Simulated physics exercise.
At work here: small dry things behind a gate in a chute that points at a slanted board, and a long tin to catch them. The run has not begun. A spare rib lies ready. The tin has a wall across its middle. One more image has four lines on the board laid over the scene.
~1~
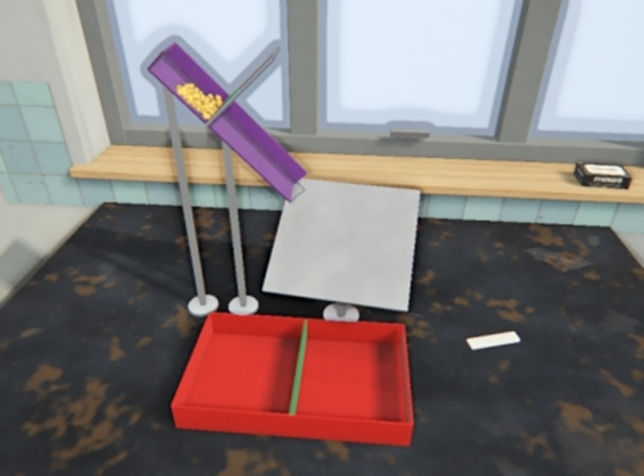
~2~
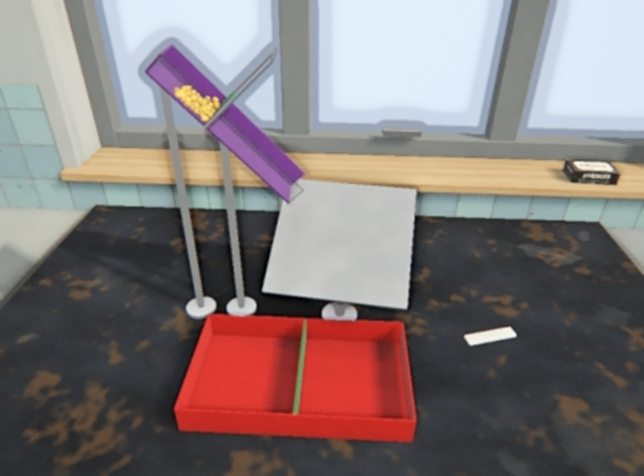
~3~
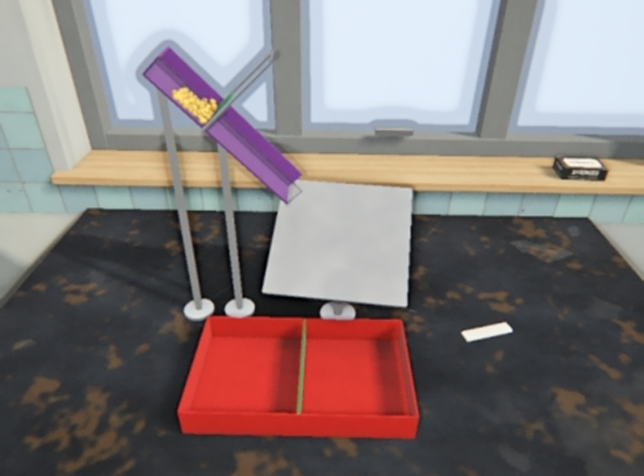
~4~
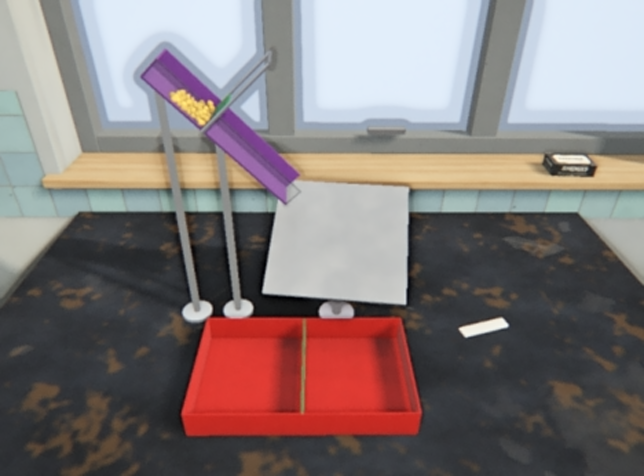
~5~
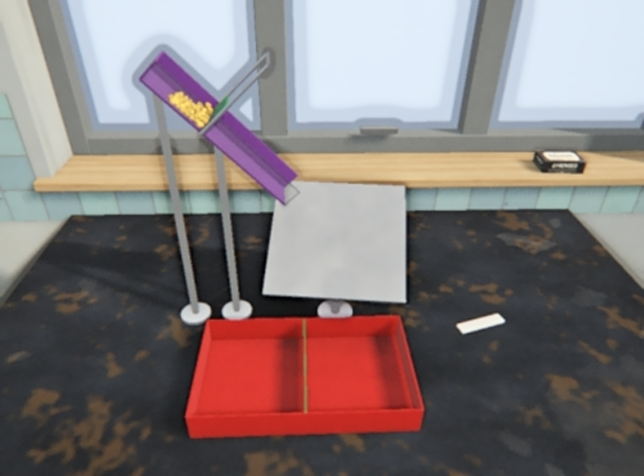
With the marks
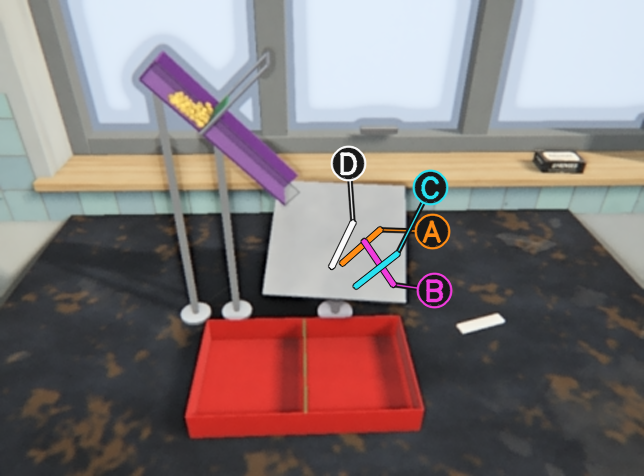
Yellow puffs sit still behind a gate in a purple chute as the view shifts slightly.
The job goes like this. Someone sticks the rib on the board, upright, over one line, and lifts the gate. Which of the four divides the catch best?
D works best here.
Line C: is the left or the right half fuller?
Right.
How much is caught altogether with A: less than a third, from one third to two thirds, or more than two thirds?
Line A gives more than two thirds.
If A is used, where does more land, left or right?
More lands on the right.
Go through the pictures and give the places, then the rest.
Load behind the gate near (206, 103), puffed corn balls; lip of the chute near (292, 194), sloping fairly steeply, in the first frame.
Middle of the board near (343, 238), tilted fairly steeply; middle of its low edge near (333, 300); of its high edge near (351, 184), in the second frame.
Front corners of the tin near (179, 412) and (418, 417); front end of its middle wall near (298, 415); gate still shut near (227, 102), in the third frame.
Middle of the load near (199, 109); lip near (286, 196), in the fourth frame.
Middle of the load near (198, 111); lip near (284, 197), in the fifth frame.
On the marked copy, line A from (380, 229) to (342, 263); line B from (364, 241) to (393, 284); line C from (397, 253) to (356, 286); line D from (353, 222) to (331, 266).
With A, of what is caught, a small share in the left half, all but a few in the right.
With B, of what is caught, a small share in the left half, all but a few in the right.
With C, of what is caught, a small share in the left half, the bulk in the right.
With D, of what is caught, close to half in the left half, close to half in the right.
